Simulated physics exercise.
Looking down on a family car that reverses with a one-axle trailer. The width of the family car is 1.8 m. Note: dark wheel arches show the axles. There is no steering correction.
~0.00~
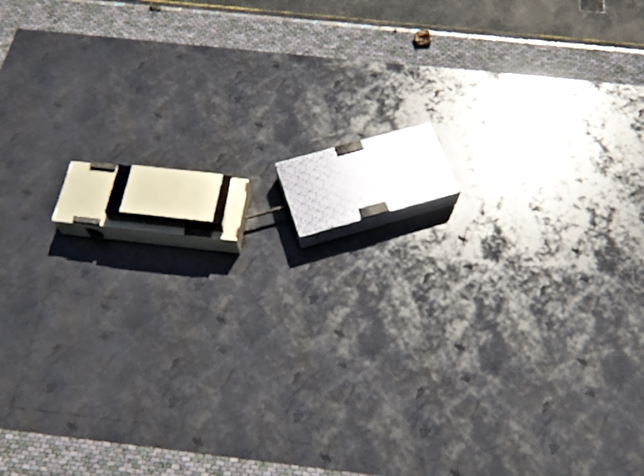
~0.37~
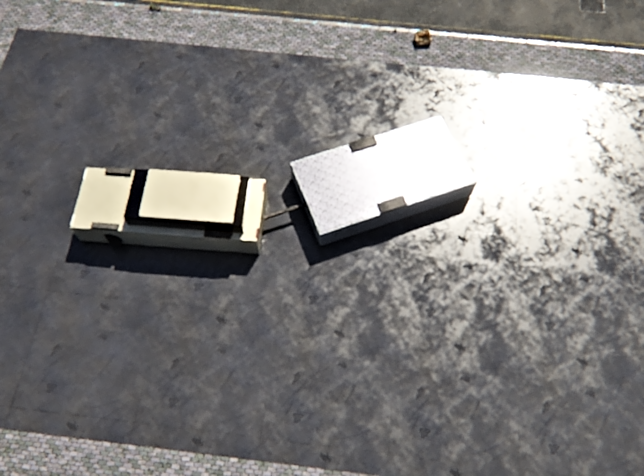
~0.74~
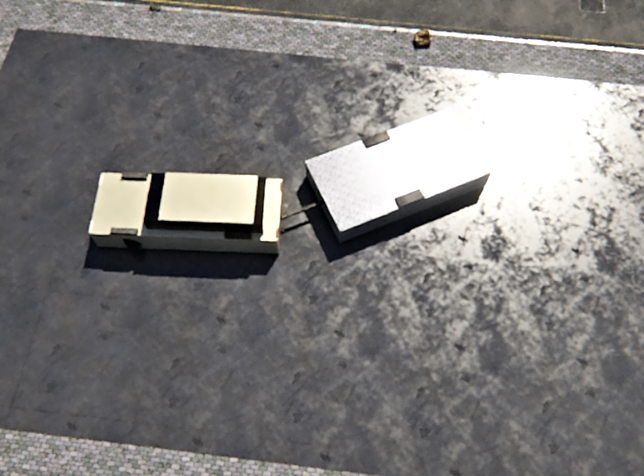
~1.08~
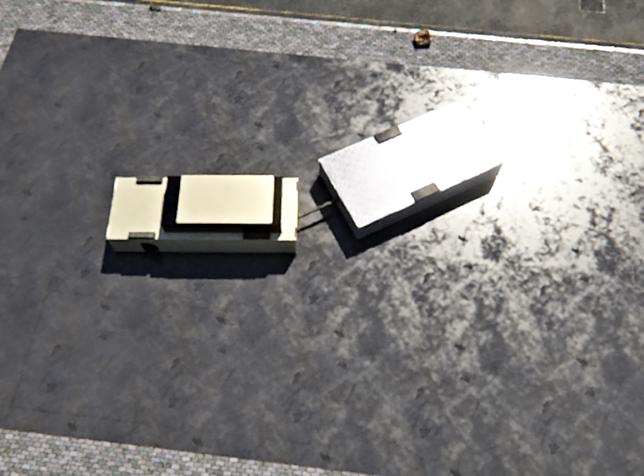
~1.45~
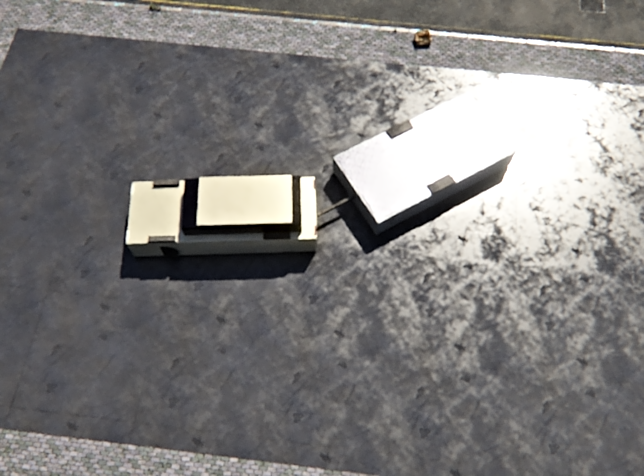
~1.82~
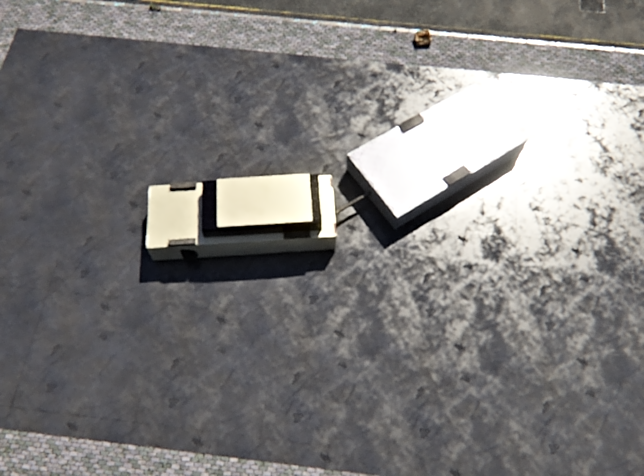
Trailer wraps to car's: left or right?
Right.
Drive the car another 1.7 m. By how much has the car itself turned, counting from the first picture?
I'd put it at around 18 degrees.
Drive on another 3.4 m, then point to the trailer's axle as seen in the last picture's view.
Near (496, 86).
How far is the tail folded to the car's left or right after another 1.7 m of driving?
Fold: Approx. 35 deg, right side.
After 3.1 s, the tail is 35° to the car's right, the car has turned 19° and the trailer's axle is at (472, 120) of the last picture.
After 4.4 s, the tail is 45° to the car's right, the car has turned 26° and the trailer's axle is at (496, 86) of the last picture.
After 5.8 s, the tail is 60° to the car's right, the car has turned 34° and the trailer's axle is at (502, 56) of the last picture; it has jack-knifed.
